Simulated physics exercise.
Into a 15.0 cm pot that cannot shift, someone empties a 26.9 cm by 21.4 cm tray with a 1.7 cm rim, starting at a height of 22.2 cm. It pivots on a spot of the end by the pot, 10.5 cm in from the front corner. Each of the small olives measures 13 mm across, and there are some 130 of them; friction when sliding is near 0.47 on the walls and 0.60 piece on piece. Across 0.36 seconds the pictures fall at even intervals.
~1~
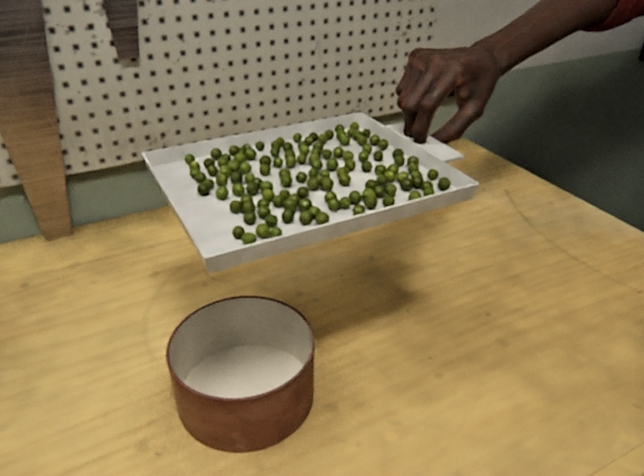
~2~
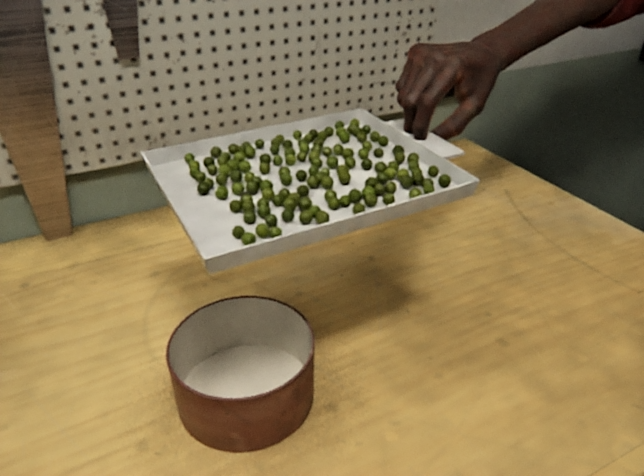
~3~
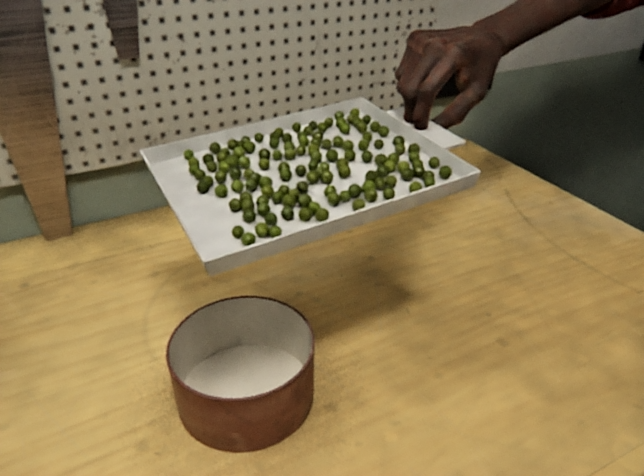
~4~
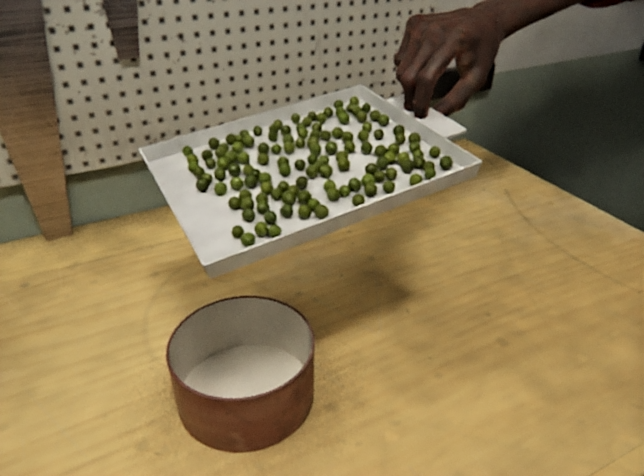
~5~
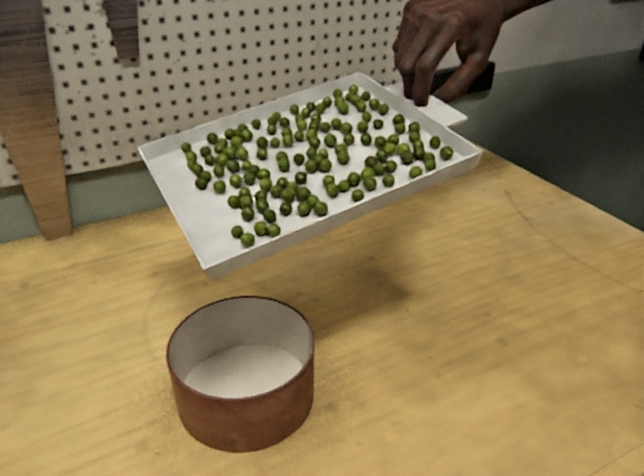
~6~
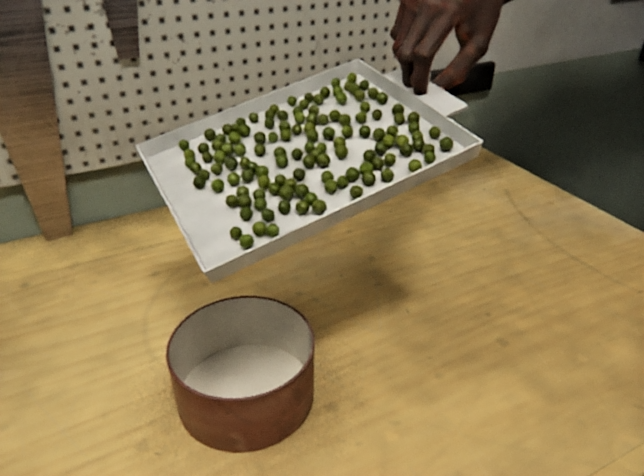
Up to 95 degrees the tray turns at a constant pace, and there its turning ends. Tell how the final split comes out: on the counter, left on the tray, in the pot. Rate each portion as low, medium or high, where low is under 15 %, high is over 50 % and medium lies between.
Counter high, tray low, pot medium.
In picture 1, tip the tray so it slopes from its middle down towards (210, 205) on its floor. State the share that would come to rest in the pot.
I'd estimate about 0 %.
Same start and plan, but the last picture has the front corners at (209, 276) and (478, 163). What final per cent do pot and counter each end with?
Pot 80, counter 20.
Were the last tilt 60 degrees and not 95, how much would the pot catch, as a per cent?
Around 0 in a hundred.
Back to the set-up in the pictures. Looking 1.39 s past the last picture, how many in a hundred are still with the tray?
About 100 per cent.
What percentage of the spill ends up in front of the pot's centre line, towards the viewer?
Roughly 70 per cent.
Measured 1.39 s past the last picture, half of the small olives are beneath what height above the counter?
Median height: Approx. 28 cm.
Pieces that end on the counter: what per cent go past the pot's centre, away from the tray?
That comes to roughly 100 percent.
Then, 0.84 s after the last picture, tilt 51 degrees; the tray holds 100 %, the pot 0 %.
Then, 1.39 s after the last picture, tilt 77 degrees; the tray holds 100 %, the pot 0 %.
Then, 2.02 s after the last picture, tilt 95 degrees; the tray holds 20 %, the pot 0 %.
In the end, counter 70 %, tray 0 %, pot 30 %.
